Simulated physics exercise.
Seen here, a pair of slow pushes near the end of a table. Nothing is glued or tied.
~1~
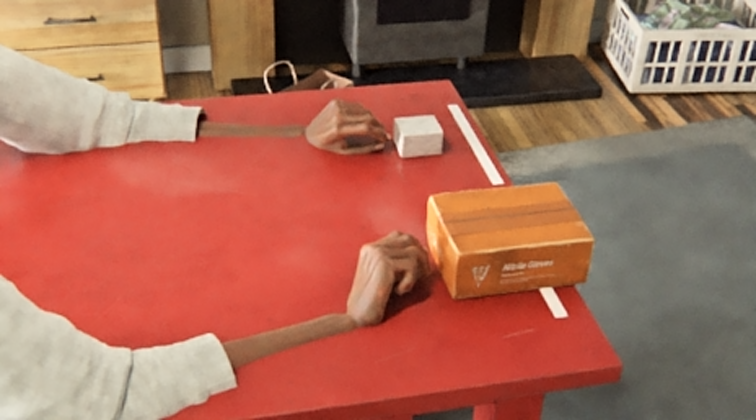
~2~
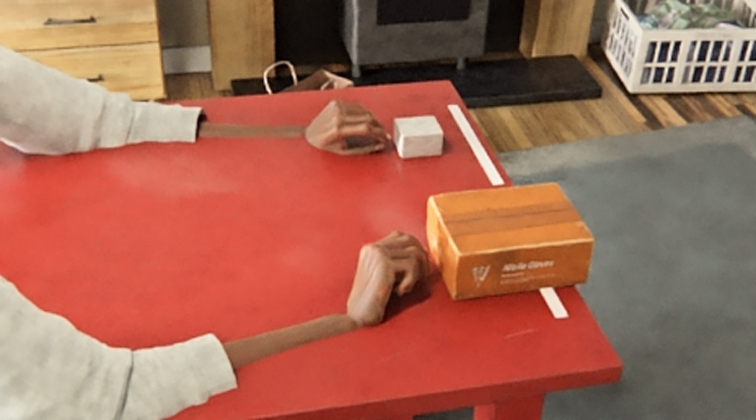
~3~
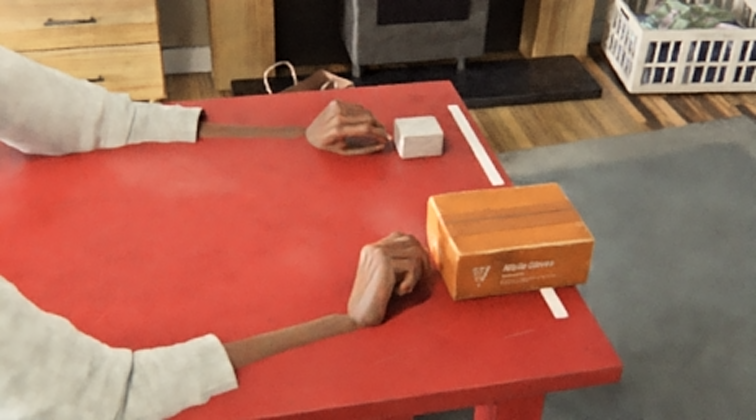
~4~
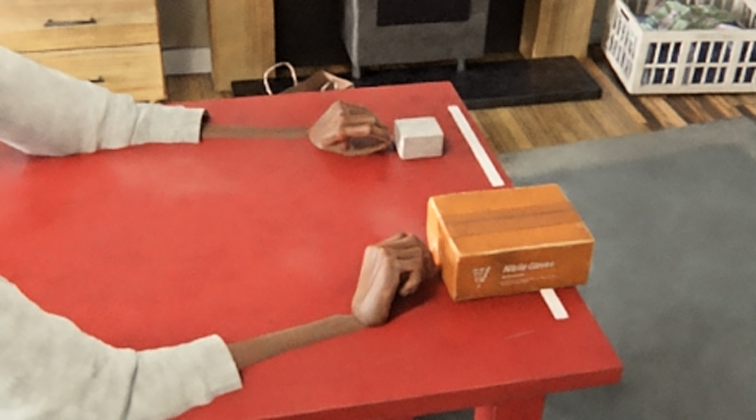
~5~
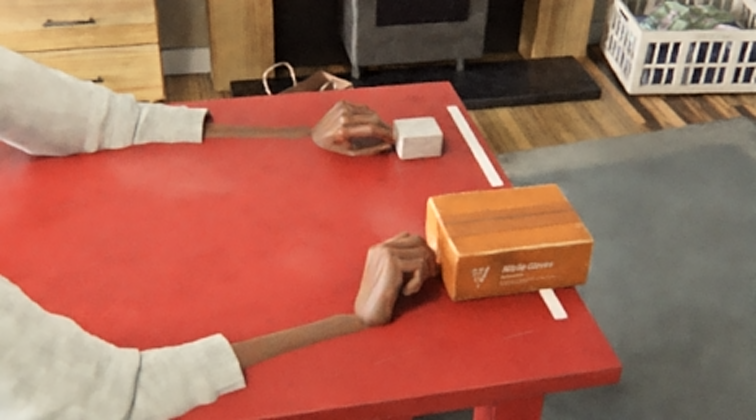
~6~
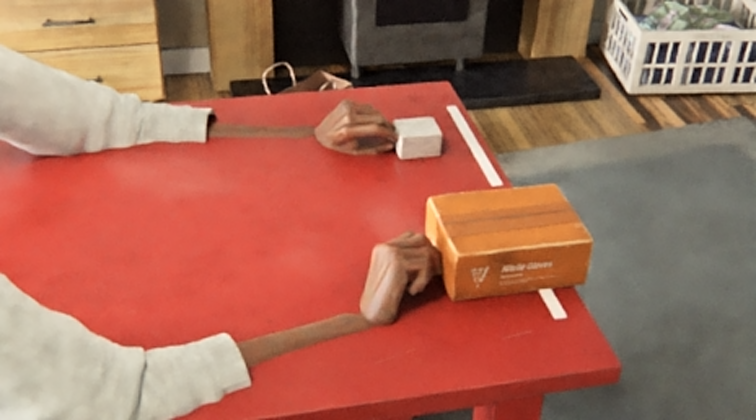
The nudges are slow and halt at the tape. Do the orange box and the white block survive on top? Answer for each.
Outcome: The orange box falls off the table; the white block falls off the table.
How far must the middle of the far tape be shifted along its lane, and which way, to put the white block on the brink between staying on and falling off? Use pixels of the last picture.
Roughly 12 pixels left.
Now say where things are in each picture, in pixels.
Orange box (507, 238); white block (418, 137), in the first frame.
White block (418, 137), in the second frame.
Orange box (507, 239), in the third frame.
White block (418, 138), in the fourth frame.
Orange box (506, 240), in the fifth frame.
Orange box (506, 240); white block (417, 138), in the sixth frame.
Then, 1.34 s on from there, orange box turned 69° from its first pose near (592, 271); white block displaced well along near (486, 132).
Then, 1.66 s on from there, orange box at the bottom; white block on its way down near (510, 195).
Then, 1.90 s on from there, orange box on its way down; white block at the bottom.
In the end, the orange box drops to the floor; the white block drops to the floor.
